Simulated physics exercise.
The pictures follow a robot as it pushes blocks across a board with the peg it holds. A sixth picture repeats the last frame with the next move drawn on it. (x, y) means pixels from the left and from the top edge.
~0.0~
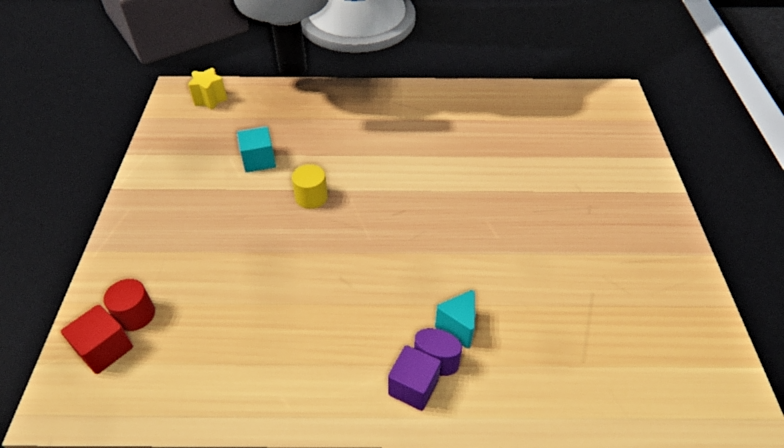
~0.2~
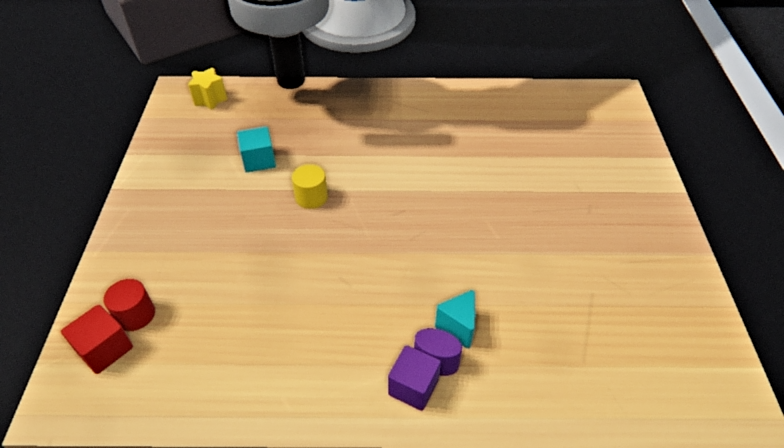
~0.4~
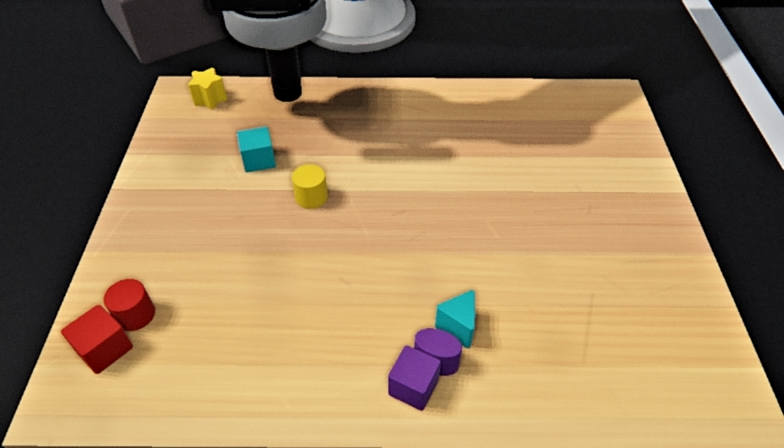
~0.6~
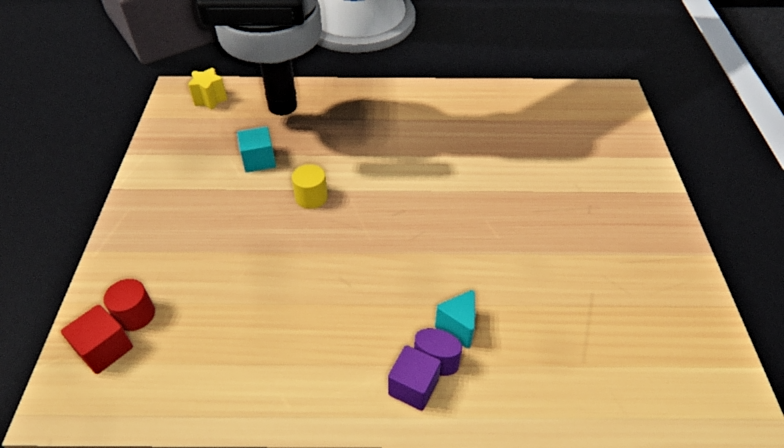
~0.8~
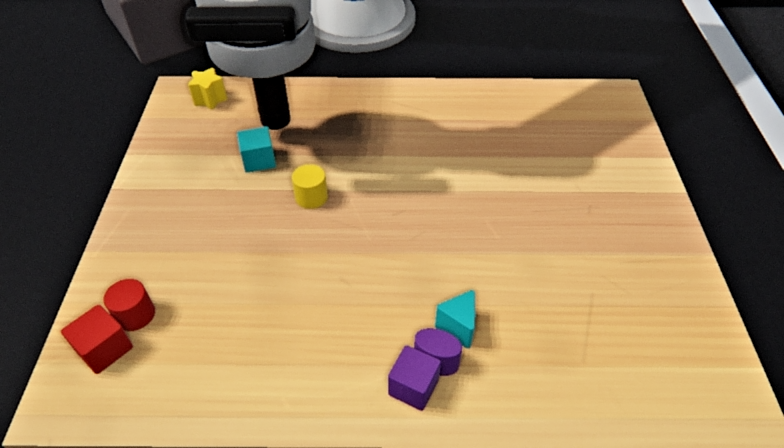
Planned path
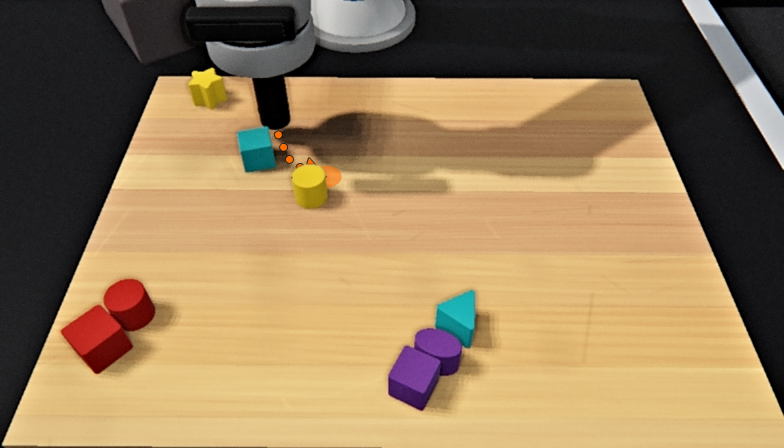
A pale wooden board lies on a dark surface, seen from above at an angle by a still camera. A yellow star, turquoise cube and yellow disc sit toward the upper left, two red blocks at lower left, and a turquoise triangle with two purple blocks below centre. A robotic arm's black peg enters at the top and moves steadily down and slightly left, nearing the turquoise cube, while the blocks stay still.
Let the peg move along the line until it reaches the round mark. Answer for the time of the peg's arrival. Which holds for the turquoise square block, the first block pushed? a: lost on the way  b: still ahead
(a)
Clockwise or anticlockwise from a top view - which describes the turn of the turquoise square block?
Its spin: Clockwise.
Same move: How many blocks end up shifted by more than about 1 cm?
My prediction: One block.
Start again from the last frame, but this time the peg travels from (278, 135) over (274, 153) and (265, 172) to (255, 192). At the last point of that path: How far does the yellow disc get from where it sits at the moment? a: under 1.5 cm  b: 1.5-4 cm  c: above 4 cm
I choose a.
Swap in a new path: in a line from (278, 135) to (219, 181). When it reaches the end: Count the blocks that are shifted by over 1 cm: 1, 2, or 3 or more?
That push would leave one block displaced by more than about 1 cm.
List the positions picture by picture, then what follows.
The first picture shows peg's lower end at (293, 70); turquoise square block at (254, 138); yellow disc at (309, 175).
The second picture shows peg at (291, 82); blocks still.
The third picture shows peg at (288, 94); blocks still.
The fourth picture shows peg at (283, 108); blocks still.
The fifth picture shows peg at (276, 121); turquoise square block at (254, 138); yellow disc at (309, 175).
Drawn move, from (278, 135) through (286, 152) and (301, 168) to (326, 177).
What follows on the original path. Halfway along, peg at (289, 148); turquoise square block at (253, 149), turned 55° clockwise.
At the end, peg at (324, 163); turquoise square block at (253, 149), turned 55° clockwise; yellow disc at (311, 177).
